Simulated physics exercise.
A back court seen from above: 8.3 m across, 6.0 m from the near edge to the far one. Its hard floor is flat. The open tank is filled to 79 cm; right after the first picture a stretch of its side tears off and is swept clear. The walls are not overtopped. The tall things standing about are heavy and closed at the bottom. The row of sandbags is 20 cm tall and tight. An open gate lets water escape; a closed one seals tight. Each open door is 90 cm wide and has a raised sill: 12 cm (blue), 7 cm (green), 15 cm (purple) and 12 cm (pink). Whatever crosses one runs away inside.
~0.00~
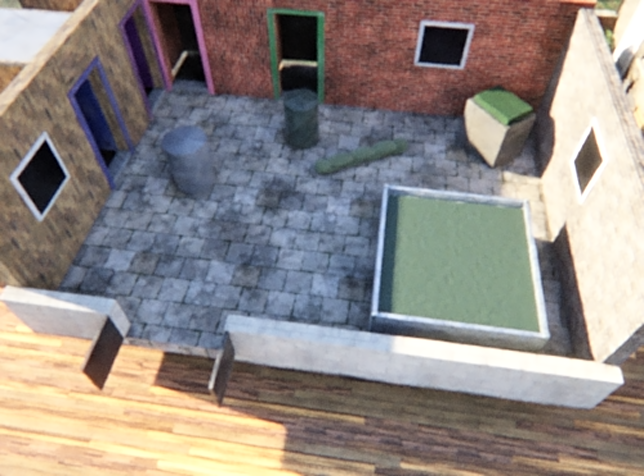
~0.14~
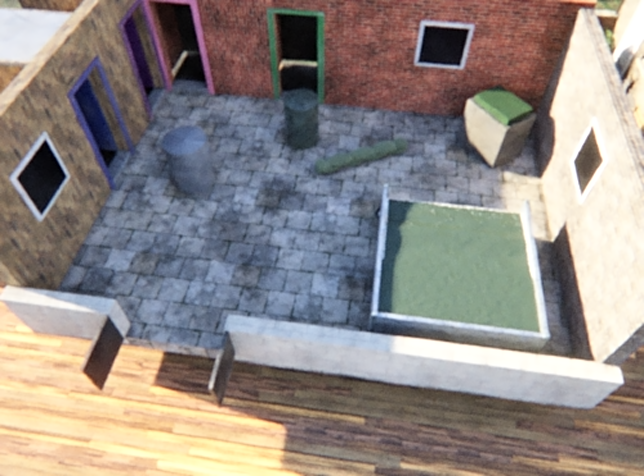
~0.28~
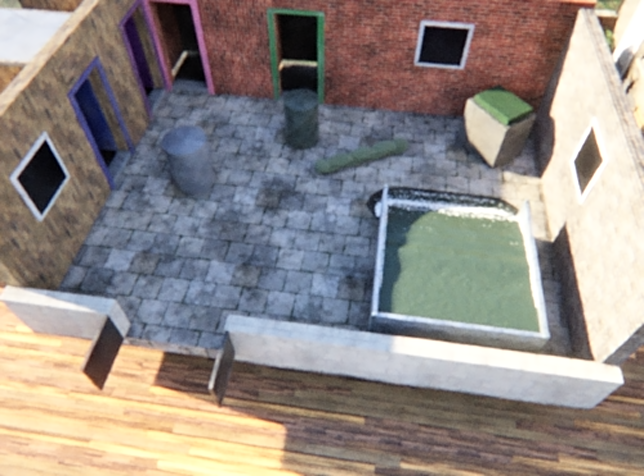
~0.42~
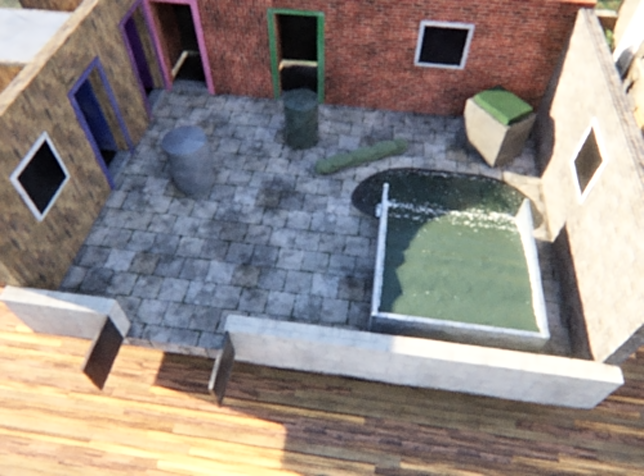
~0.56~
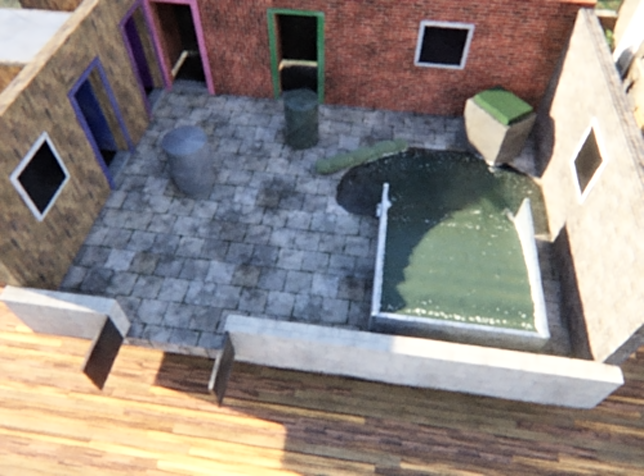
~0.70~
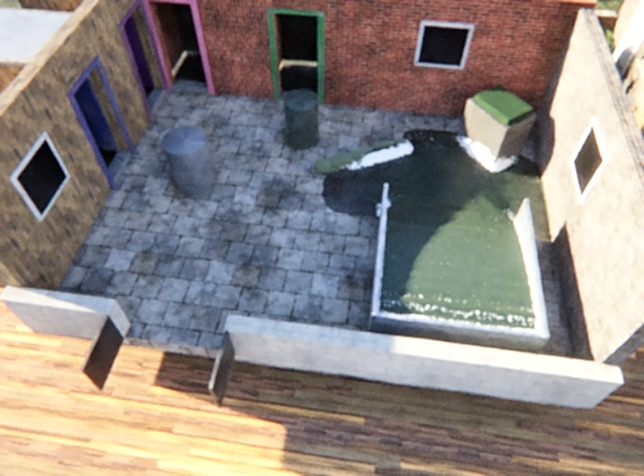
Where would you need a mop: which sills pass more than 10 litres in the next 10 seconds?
Door by door: At the blue door it keeps below the limit; at the green door it goes over the limit; at the purple door it passes the limit; at the pink door it goes over the limit.
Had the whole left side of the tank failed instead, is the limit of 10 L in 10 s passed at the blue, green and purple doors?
Then: Blue over, green past it, purple above.
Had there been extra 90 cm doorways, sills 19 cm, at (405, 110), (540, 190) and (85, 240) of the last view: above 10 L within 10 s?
In that order: Past it, past it, not over.
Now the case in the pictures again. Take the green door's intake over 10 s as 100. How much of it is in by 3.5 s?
Some 5 per cent by then.
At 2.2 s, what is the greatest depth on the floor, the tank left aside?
Roughly 52 cm.
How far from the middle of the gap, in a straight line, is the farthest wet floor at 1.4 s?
Roughly 3.8 m.
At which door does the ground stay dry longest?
Last comes the blue one.
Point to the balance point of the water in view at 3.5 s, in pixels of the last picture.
Near (417, 174).
After 1.4 s water covers 25 % of the floor and is deepest (60 cm) near (424, 114); blue door not reached, green door not reached, purple door not reached, pink door not reached.
After 2.2 s water covers 40 % of the floor and is deepest (52 cm) near (424, 119); blue door not reached, green door 7 cm at the sill, 0 L in, purple door not reached, pink door not reached.
After 3.5 s water covers 65 % of the floor and is deepest (47 cm) near (500, 137); blue door not reached, green door 9 cm at the sill, 2 L in, purple door 30 cm at the sill, 20 L in, pink door 7 cm at the sill, 0 L in.
After 6.0 s water covers 95 % of the floor and is deepest (30 cm) near (576, 372); blue door 10 cm at the sill, 0 L in, green door 14 cm at the sill, 36 L in, purple door 21 cm at the sill, 123 L in, pink door 11 cm at the sill, 17 L in.
After 10.0 s water covers 95 % of the floor and is deepest (18 cm) near (113, 191); blue door 7 cm at the sill, 0 L in, green door 5 cm at the sill, 54 L in, purple door 10 cm at the sill, 142 L in, pink door 10 cm at the sill, 36 L in.
